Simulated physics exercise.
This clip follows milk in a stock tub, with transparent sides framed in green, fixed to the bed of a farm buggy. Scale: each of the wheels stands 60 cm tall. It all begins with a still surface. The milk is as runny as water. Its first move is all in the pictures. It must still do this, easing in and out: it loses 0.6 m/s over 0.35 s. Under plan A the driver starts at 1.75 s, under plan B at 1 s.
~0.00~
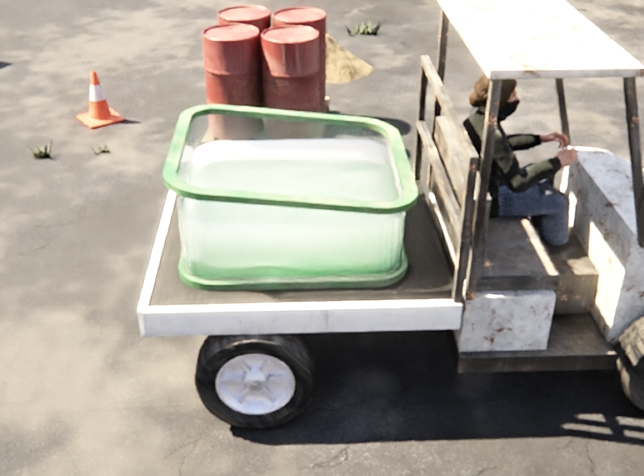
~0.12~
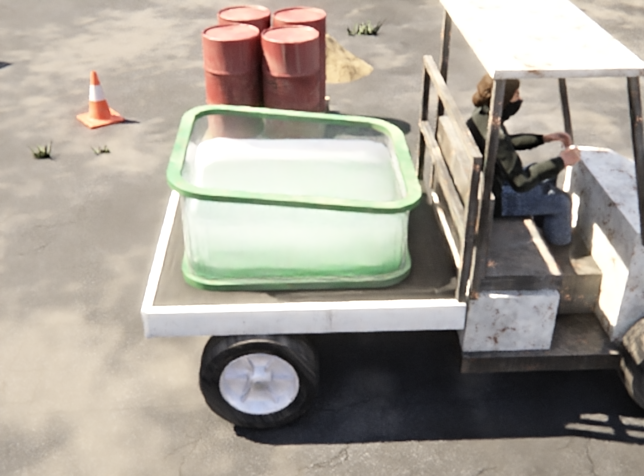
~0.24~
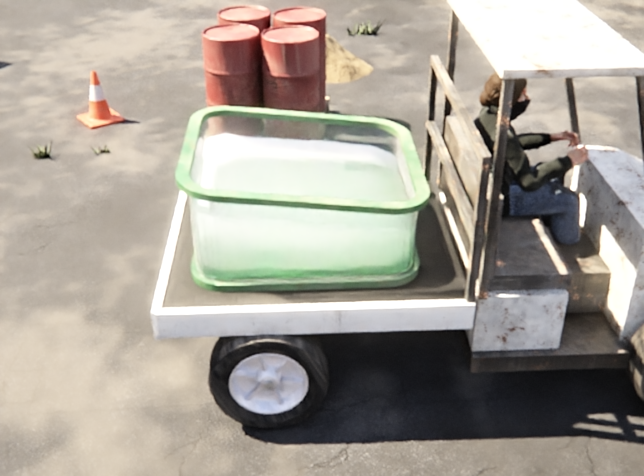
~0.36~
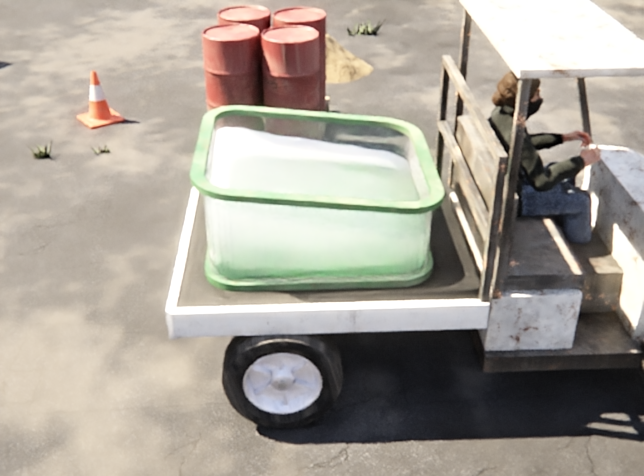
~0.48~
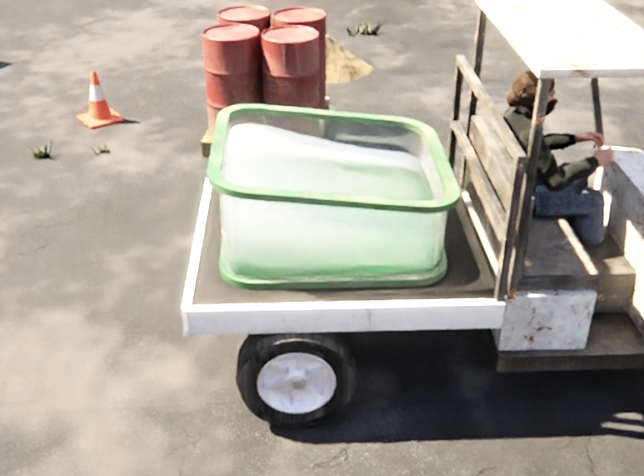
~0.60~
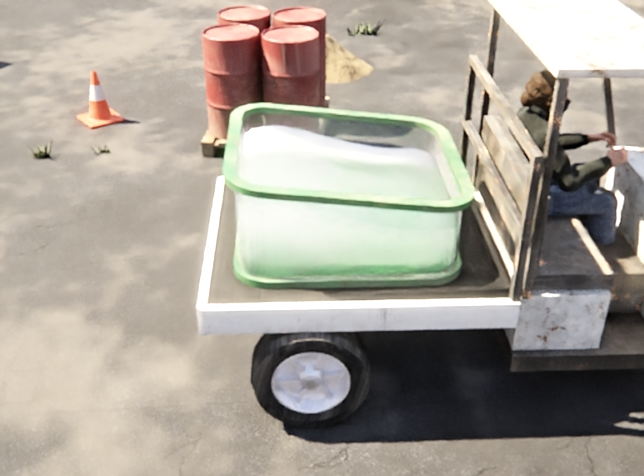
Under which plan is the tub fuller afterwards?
Plan A spills less.
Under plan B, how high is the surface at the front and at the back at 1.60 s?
Front 36 cm, back 20 cm.
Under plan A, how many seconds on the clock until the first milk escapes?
Near 2.2 s.
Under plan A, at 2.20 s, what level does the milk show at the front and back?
About 42 cm in front and 22 cm behind.
For plan A, At 2.20 s it stands 23 cm high behind and 42 cm in front; all of it is still inside.
For plan A, At 5.09 s 4 per cent has gone over the front, 12 of 327 litres.
For plan B, At 1.60 s it stands 21 cm high behind and 37 cm in front; 3 per cent has gone over the front.
For plan B, At 4.34 s 7 per cent has gone over the front, 24 of 327 litres.
